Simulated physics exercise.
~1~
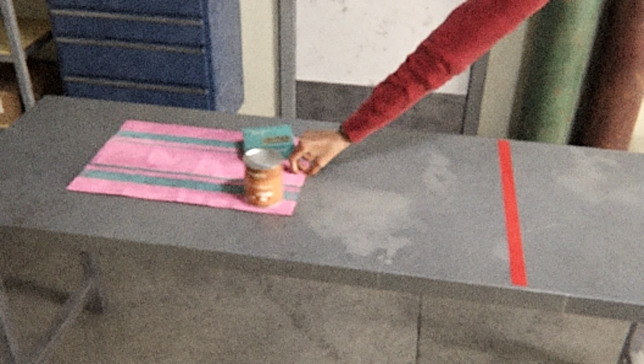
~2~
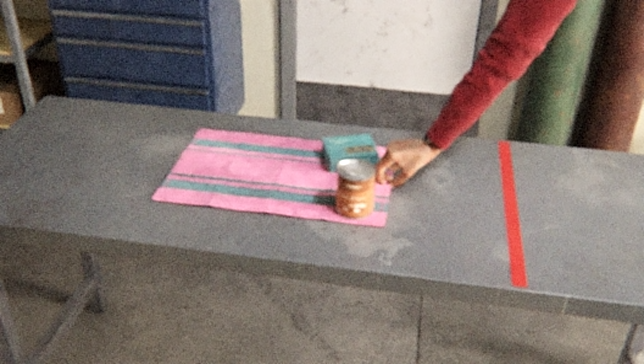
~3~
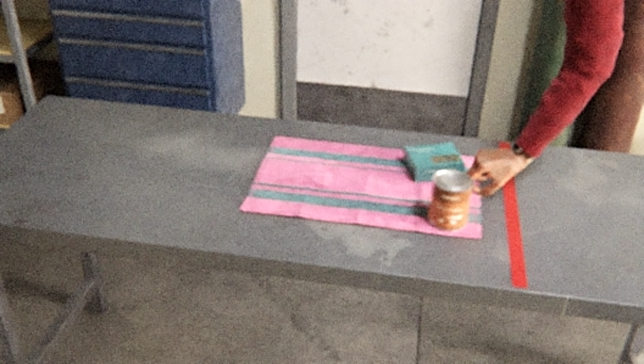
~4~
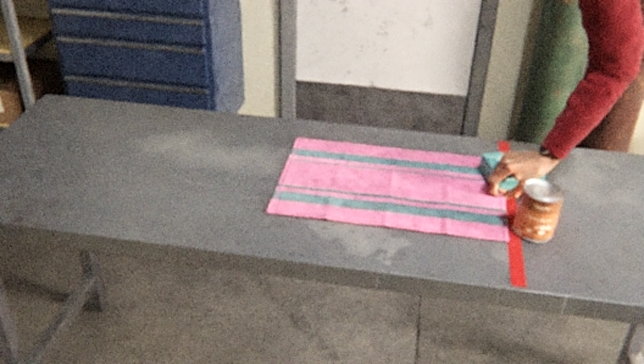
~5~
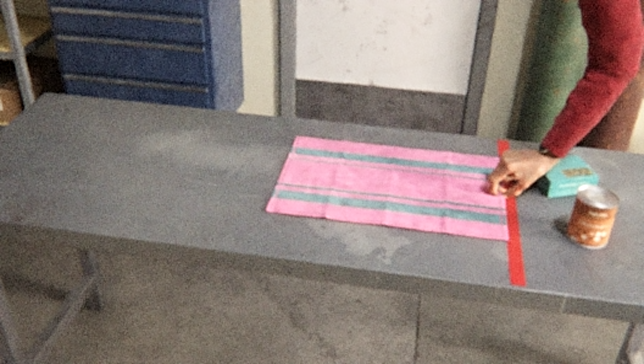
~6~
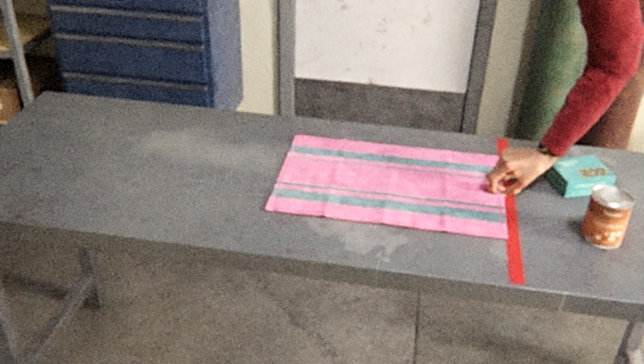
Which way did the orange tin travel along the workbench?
The orange tin travelled to the right, first riding on the towel and then sliding on past its edge.
